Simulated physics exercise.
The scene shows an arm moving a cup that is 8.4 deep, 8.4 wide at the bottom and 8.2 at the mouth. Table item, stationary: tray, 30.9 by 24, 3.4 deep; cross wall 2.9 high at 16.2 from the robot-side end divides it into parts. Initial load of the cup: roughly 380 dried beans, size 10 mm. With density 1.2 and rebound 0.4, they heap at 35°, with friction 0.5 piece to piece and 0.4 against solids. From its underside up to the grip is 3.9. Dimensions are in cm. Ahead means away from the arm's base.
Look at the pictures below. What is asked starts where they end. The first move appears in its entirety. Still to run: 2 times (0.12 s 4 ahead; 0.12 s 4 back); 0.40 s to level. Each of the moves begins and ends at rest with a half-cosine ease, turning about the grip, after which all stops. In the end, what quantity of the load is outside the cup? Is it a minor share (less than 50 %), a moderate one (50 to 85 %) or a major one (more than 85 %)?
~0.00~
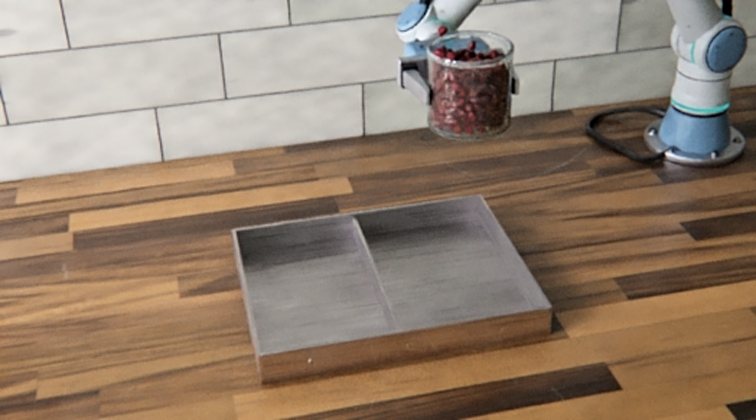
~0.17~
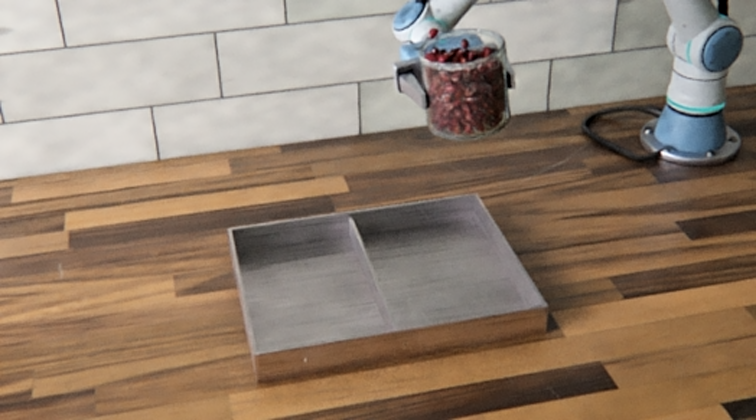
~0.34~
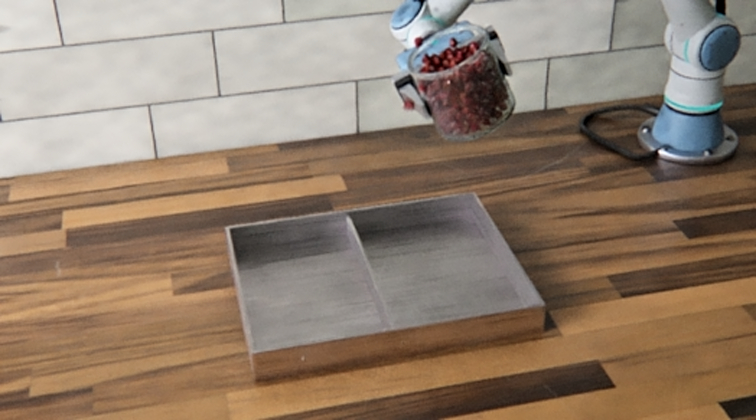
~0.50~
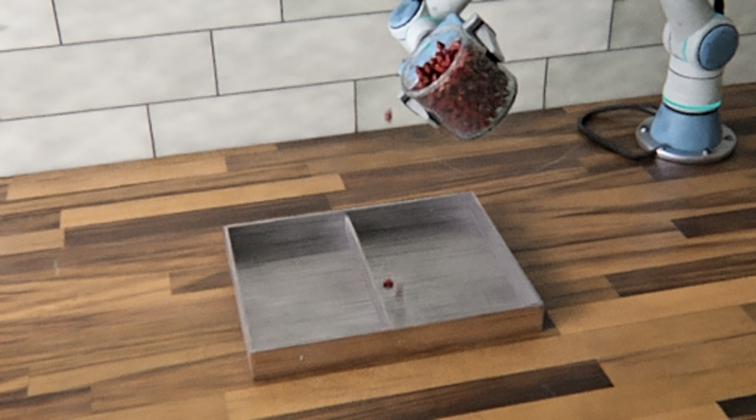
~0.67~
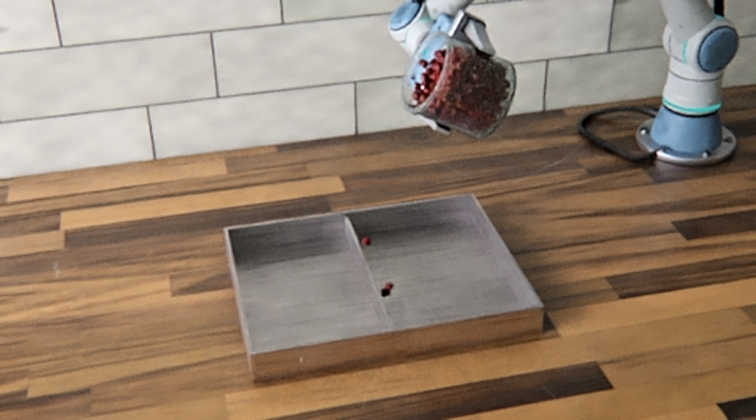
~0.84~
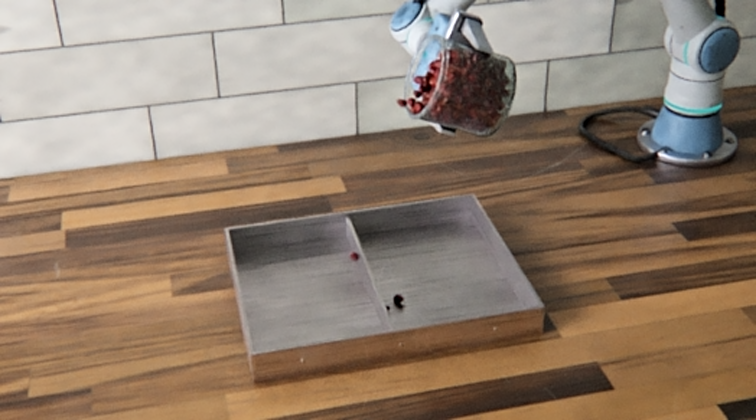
A minor share.
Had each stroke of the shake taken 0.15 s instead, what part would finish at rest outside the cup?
I'd expect close to 25 in a hundred.
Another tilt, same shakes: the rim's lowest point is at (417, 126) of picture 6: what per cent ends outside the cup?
I'd say close to 75 per cent.
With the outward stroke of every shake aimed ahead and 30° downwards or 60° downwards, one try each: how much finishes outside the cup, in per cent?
Roughly 20 per cent, then 5 per cent.
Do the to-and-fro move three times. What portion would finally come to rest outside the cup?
Result: Approximately 45 per cent.
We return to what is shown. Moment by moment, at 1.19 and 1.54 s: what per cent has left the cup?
First it's 20 percent, and after that 35 percent.
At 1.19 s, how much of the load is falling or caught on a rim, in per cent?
Roughly 8 percent.
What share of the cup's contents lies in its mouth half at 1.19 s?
Mouth half: Close to 45 per cent.
By 1.19 s, tilted 67° forward, highest piece 26 above the table; 303 in the cup, 39 in the far-side part, 8 in the robot-side part, 30 in flight or on a rim.
By 1.54 s, tilted 27° forward, highest piece 28 above the table; 239 in the cup, 102 in the far-side part, 33 in the robot-side part, 2 on the table or floor, 4 in flight or on a rim.
By 1.92 s, level, highest piece 28 above the table; 239 in the cup, 104 in the far-side part, 35 in the robot-side part, 2 on the table or floor.
By 2.97 s, level, highest piece 28 above the table; 239 in the cup, 104 in the far-side part, 35 in the robot-side part, 2 on the table or floor.
Final count, 239 in the cup, 104 in the far-side part, 35 in the robot-side part, 2 on the table or floor. That is 37 % outside the cup.
